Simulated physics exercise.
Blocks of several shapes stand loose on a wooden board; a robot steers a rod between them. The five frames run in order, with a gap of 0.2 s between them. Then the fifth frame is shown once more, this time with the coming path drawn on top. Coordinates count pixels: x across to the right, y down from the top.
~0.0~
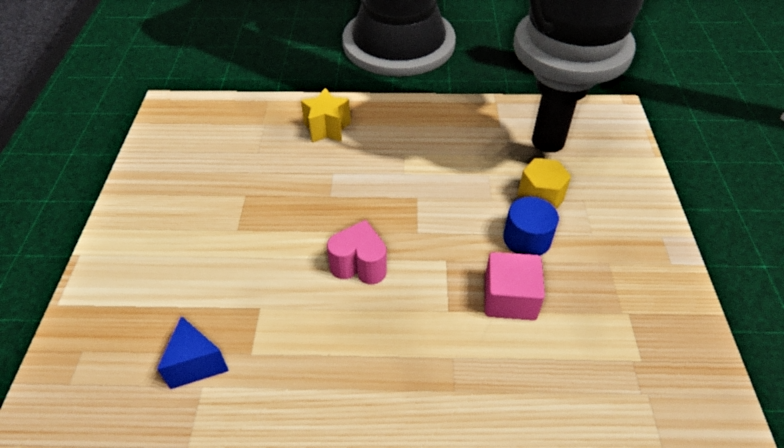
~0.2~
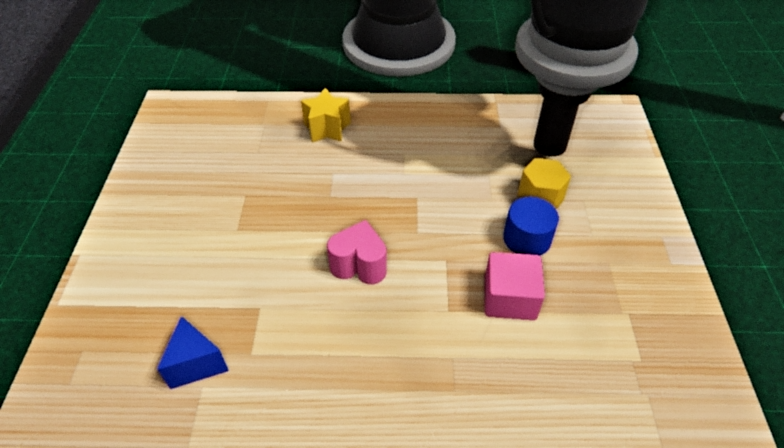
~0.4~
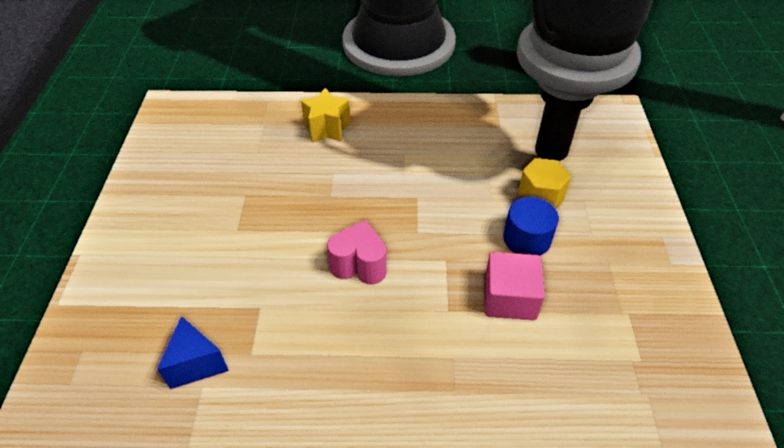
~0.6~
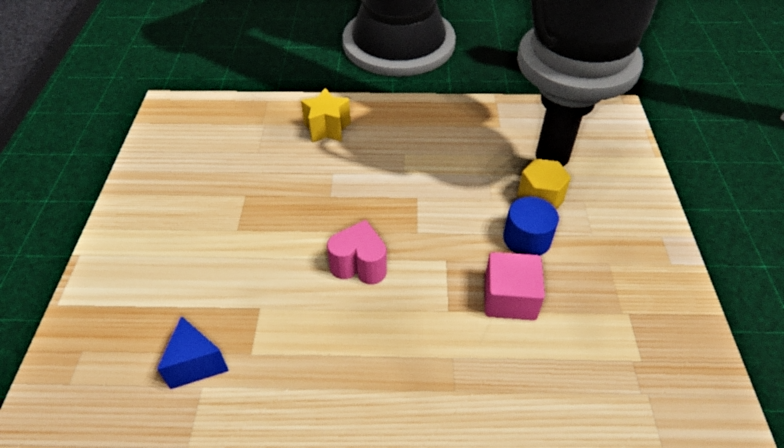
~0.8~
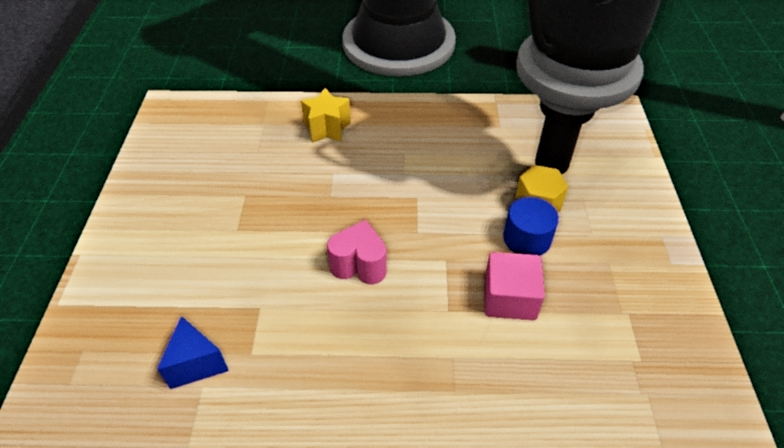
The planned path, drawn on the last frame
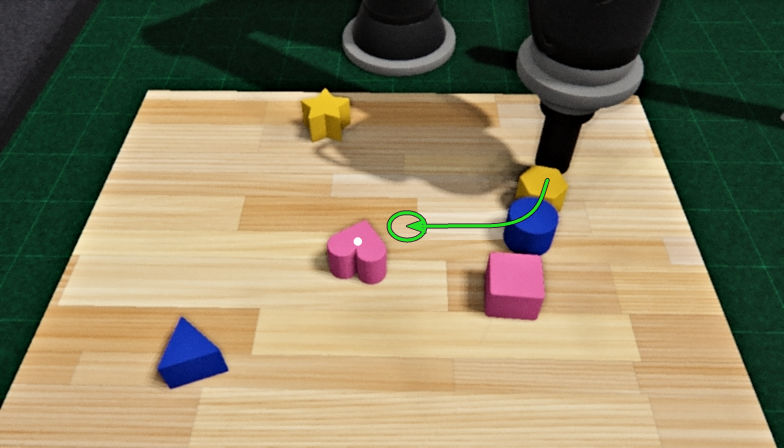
The clip opens on a wooden board with six loose blocks in yellow, blue and pink, a robot's dark rod standing just behind the yellow hexagon at the right. The rod creeps toward the hexagon, then nudges it slightly forward toward the blue circular block, while the other blocks stay still.
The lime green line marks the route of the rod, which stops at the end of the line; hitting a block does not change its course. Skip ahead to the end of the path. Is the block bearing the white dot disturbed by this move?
Here's my answer: The block bearing the white dot remains in position.
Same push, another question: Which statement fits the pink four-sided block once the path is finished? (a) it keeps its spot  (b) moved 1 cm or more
My pick is b.
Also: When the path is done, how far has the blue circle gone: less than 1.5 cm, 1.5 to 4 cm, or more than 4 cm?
Long, over 4 cm.
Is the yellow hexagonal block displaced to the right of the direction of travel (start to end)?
Final answer: No.
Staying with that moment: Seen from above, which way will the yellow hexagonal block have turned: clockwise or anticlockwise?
Against the clock.
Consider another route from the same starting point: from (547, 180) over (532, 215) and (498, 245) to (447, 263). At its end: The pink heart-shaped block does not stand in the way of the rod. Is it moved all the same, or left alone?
Well, the pink heart-shaped block holds its place.
Drawn move, from (547, 180) via (526, 217) and (468, 226), ending at (407, 226); the dot is on the pink heart-shaped block.
What follows on the original path. One third of the way, rod (529, 201); pink four-sided block (509, 302); blue circle (512, 258); yellow hexagonal block (517, 220).
Two thirds of the way, rod (470, 210); pink four-sided block (507, 321); blue circle (506, 274); yellow hexagonal block (484, 235), turned 45° anticlockwise.
At the end, rod (407, 210); pink heart-shaped block still; pink four-sided block (507, 321); blue circle (506, 274); yellow hexagonal block (484, 235), turned 45° anticlockwise.
